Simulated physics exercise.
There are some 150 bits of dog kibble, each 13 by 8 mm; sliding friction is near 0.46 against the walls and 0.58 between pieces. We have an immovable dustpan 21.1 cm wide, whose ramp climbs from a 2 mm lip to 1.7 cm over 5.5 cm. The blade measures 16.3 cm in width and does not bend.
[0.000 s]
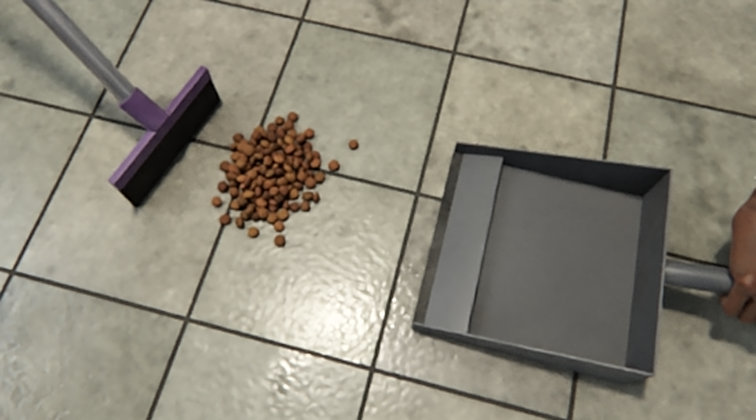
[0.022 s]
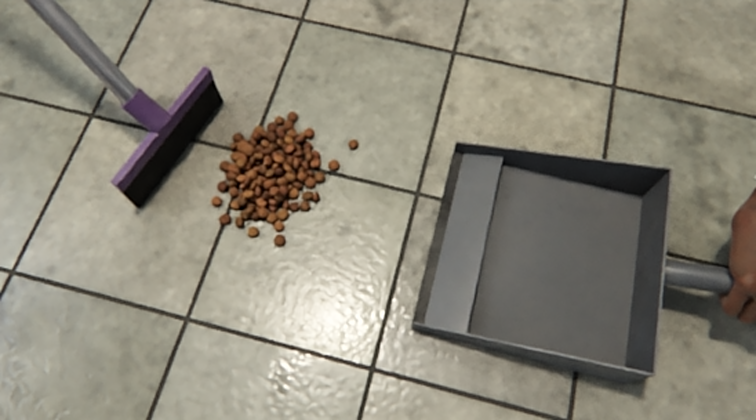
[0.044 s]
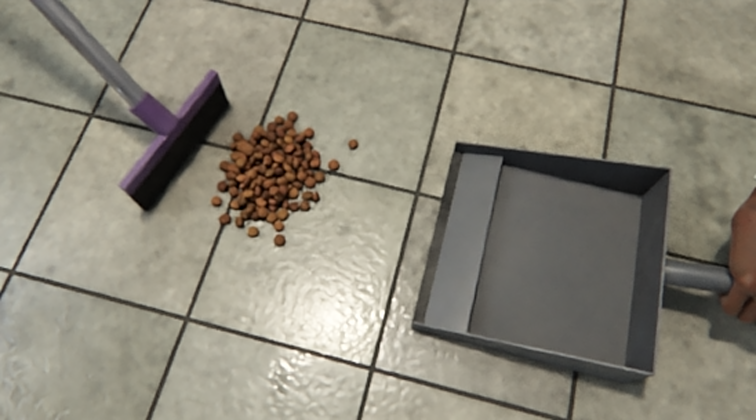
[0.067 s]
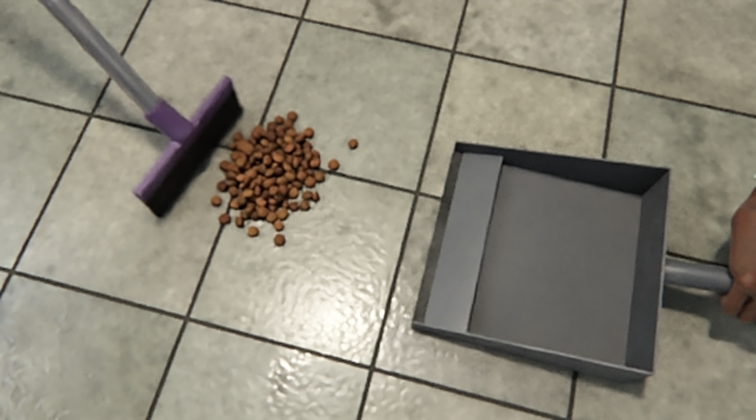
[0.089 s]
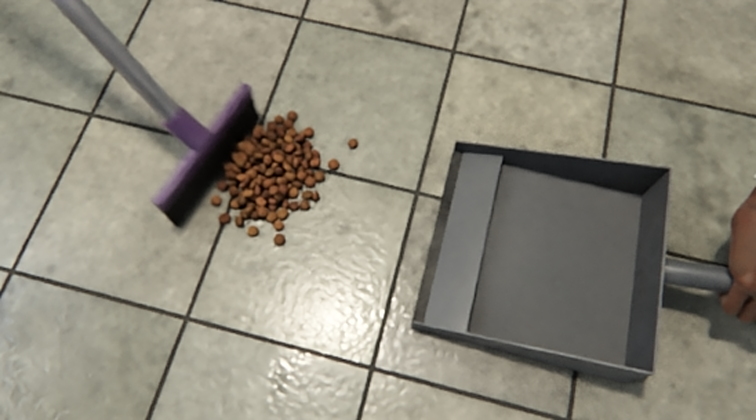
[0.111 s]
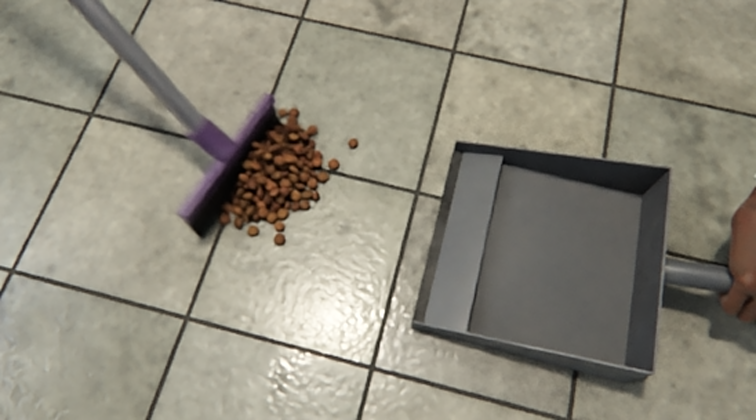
A purple broom moved slowly at first, then faster, rightward across the tiled floor and pressed into a pile of brown kibble, while a hand held a gray dustpan still on the right.
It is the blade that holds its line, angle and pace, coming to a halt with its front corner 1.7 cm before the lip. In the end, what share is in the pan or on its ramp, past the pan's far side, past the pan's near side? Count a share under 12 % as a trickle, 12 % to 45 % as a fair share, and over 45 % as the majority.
Result: Pan: The biggest share. Far side: Not many. Near side: A middle share.
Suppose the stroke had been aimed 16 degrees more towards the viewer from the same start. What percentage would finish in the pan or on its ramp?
My guess is some 35 percent.
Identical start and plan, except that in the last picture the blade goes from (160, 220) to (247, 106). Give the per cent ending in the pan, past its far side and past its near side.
Pan 30 % / far 0 % / near 20 %.
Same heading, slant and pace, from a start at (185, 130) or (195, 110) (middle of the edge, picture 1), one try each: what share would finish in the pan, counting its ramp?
Estimates: 55 percent and 55 percent.
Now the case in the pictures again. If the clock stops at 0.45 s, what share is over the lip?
55 % so far.
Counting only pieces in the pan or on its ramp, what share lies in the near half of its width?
Around 70 in a hundred.
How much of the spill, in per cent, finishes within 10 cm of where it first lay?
I'd guess some 5 per cent.
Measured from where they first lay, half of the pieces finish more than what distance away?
I'd say near 26 cm.
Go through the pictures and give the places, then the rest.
In the first frame, blade from (118, 184) to (205, 75), moved 0.0 cm, 0 of the pieces shifted so far; middle of the pieces at (273, 175); pan at (551, 264).
In the second frame, blade from (120, 185) to (208, 76), moved 0.3 cm, 0 of the pieces shifted so far; middle of the pieces at (273, 174).
In the third frame, blade from (128, 189) to (215, 79), moved 1.3 cm, 0 of the pieces shifted so far; middle of the pieces at (273, 174).
In the fourth frame, blade from (142, 196) to (228, 85), moved 3.1 cm, 0 of the pieces shifted so far; middle of the pieces at (273, 174).
In the fifth frame, blade from (161, 205) to (247, 92), moved 5.5 cm, 4 of the pieces shifted so far; middle of the pieces at (273, 174).
In the sixth frame, blade from (186, 216) to (270, 102), moved 8.5 cm, 121 of the pieces shifted so far; middle of the pieces at (278, 177); pan at (551, 262). Its pace works out near 1.39 m/s, heading 11 degrees towards the viewer's side.
After 0.20 s, middle of the blade 11 cm from the lip; 0 % over the lip, far side 5 %, near side 0 %.
After 0.25 s, middle of the blade 6 cm from the lip; 5 % over the lip, far side 5 %, near side 10 %.
After 0.45 s, middle of the blade 4 cm from the lip; 55 % over the lip, far side 5 %, near side 15 %.
By 1.0 s all is still; pan 55 %, far side 5 %, near side 15 %, in front of the lip or behind the blade 25 %.
